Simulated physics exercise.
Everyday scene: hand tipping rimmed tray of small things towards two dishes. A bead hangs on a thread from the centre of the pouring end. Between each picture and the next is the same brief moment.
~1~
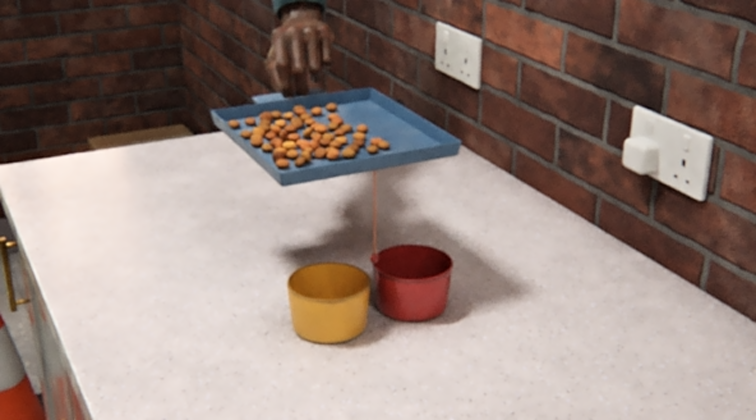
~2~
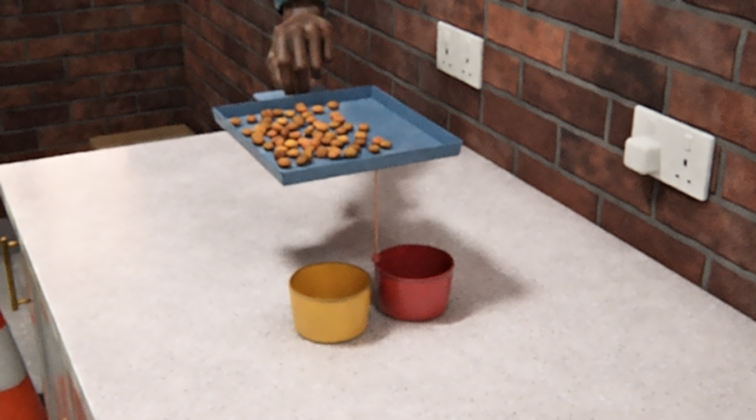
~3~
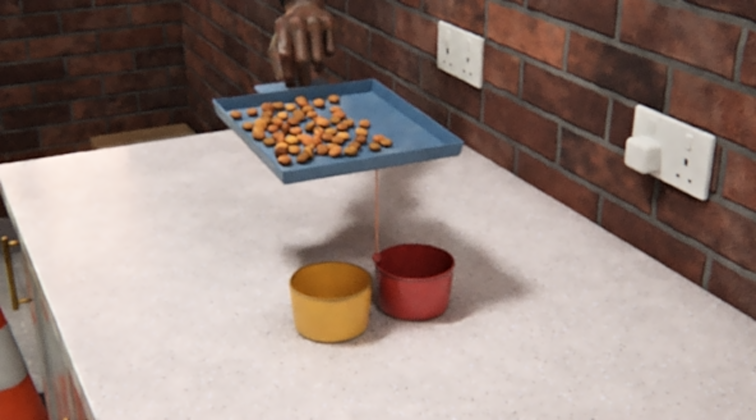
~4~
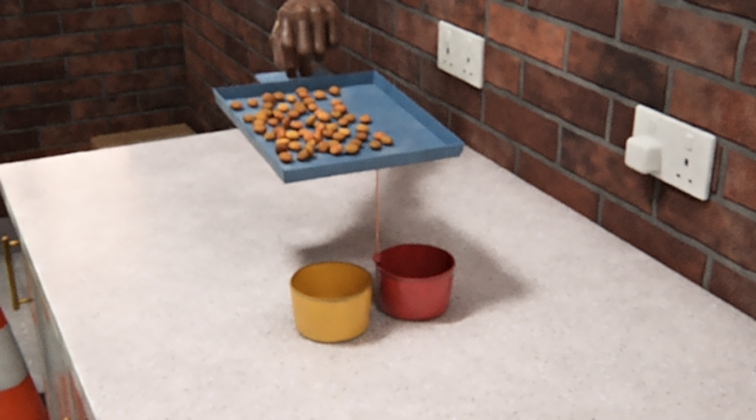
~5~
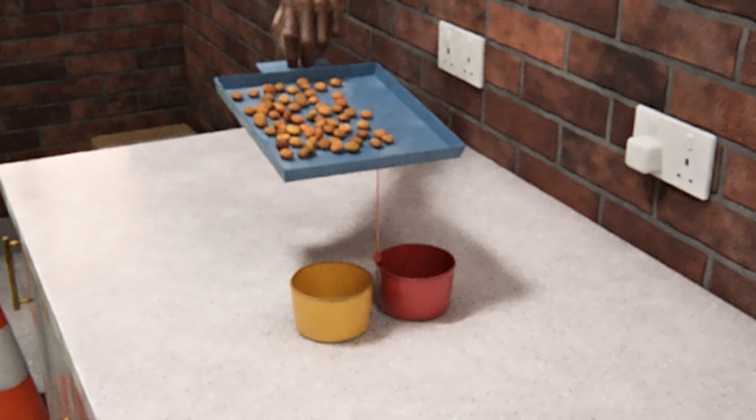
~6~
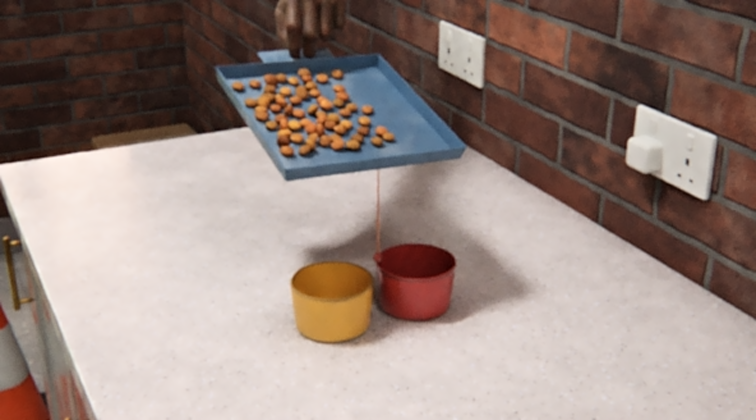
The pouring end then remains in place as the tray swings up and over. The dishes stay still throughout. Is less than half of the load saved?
Yes, less than half is saved.
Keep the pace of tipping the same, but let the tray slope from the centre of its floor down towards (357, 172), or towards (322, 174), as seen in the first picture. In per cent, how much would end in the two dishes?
Roughly 20 % in the first case and 50 % in the second.
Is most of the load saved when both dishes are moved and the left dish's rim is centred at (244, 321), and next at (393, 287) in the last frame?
For the two tries in order: Not as much as half, exceeding half.
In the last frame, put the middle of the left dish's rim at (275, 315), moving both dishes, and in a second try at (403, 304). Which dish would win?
For the two places in order: The rightward one, the leftward one.
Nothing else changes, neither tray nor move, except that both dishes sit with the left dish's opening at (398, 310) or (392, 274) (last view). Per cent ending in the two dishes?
About 20% on the first try and 60% on the second.
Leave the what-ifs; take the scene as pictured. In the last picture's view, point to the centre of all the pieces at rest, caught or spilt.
I'd put the middle somewhere around (434, 326).
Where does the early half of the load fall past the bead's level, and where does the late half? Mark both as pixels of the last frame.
Around (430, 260), followed by around (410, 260).
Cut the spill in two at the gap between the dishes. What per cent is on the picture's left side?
About 10 percent.
Soon after the last picture, tray tipped steeply; all on the tray.
A little later, tray tipped right over; most on the tray; a stray few in the right dish; a small part outside both; a small part in the air.
Later still, tray tipped past a quarter turn; about a quarter in the right dish; most outside both.
At rest, tray tipped past a quarter turn; none in the left dish; about a quarter in the right dish; most outside both.
